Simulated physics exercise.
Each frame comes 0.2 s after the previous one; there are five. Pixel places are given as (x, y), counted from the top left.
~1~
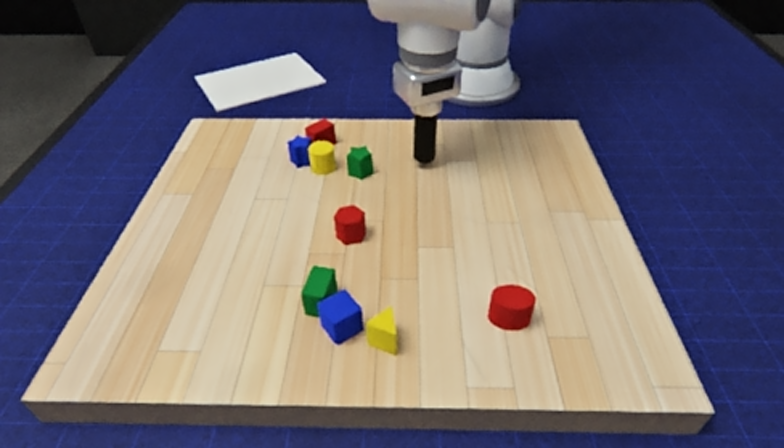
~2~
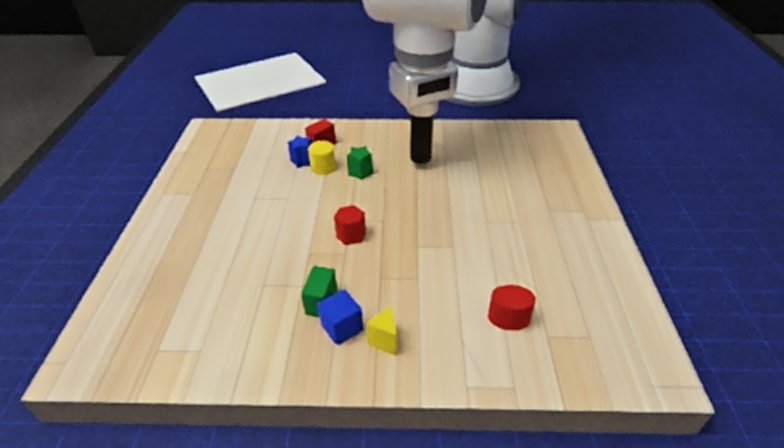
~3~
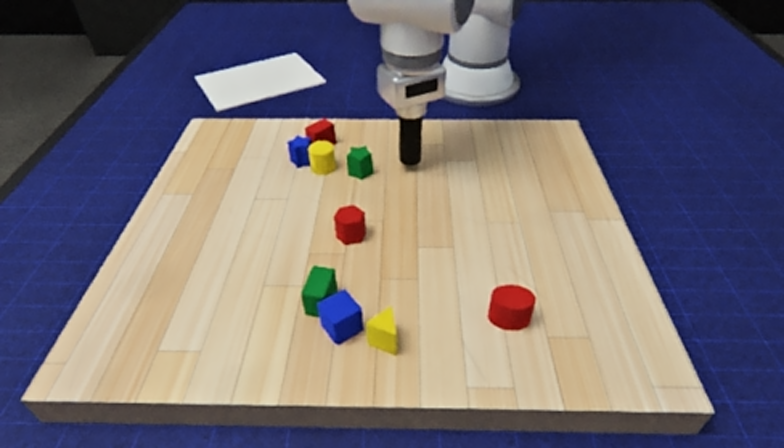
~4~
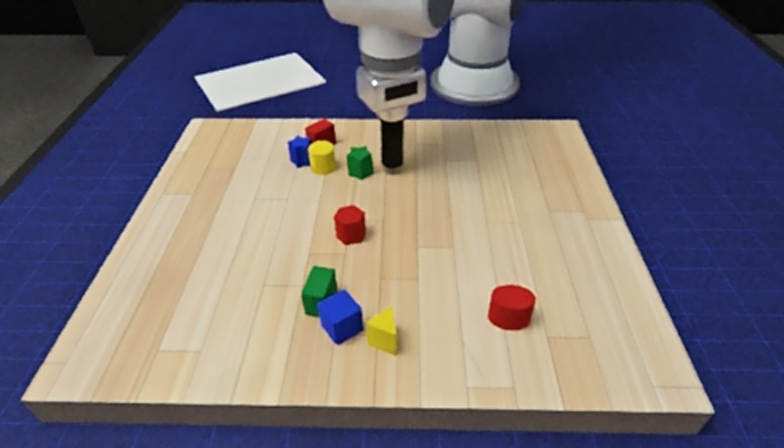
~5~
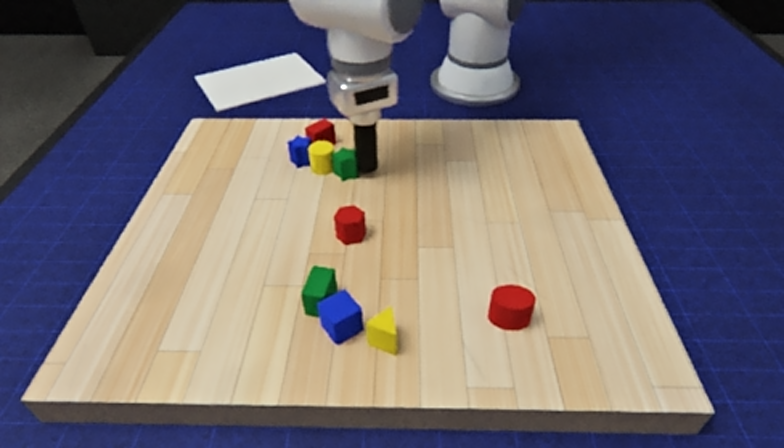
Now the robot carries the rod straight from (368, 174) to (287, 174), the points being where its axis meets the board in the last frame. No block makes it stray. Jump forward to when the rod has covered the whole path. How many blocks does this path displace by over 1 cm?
There will be three or more blocks displaced.
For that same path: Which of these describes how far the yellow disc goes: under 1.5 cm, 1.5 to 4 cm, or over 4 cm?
It shifts over 4 cm.
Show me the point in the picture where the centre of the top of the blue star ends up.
I predict (274, 133).
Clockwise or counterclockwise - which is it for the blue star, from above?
Looking down: Clockwise.
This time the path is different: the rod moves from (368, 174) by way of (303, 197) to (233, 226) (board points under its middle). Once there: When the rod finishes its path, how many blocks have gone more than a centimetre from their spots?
The answer will be at least three.
The first path, step by step. One third of the way, rod at (340, 166); blue star at (287, 137), turned 30° clockwise; yellow disc at (301, 146); green star at (317, 154).
Two thirds of the way, rod at (312, 166); blue star at (276, 134), turned 85° clockwise; yellow disc at (274, 145); green star at (289, 154).
At the end, rod at (286, 167); blue star at (274, 133), turned 105° clockwise; red oblong block not moved; yellow disc at (251, 143); green star at (262, 155).
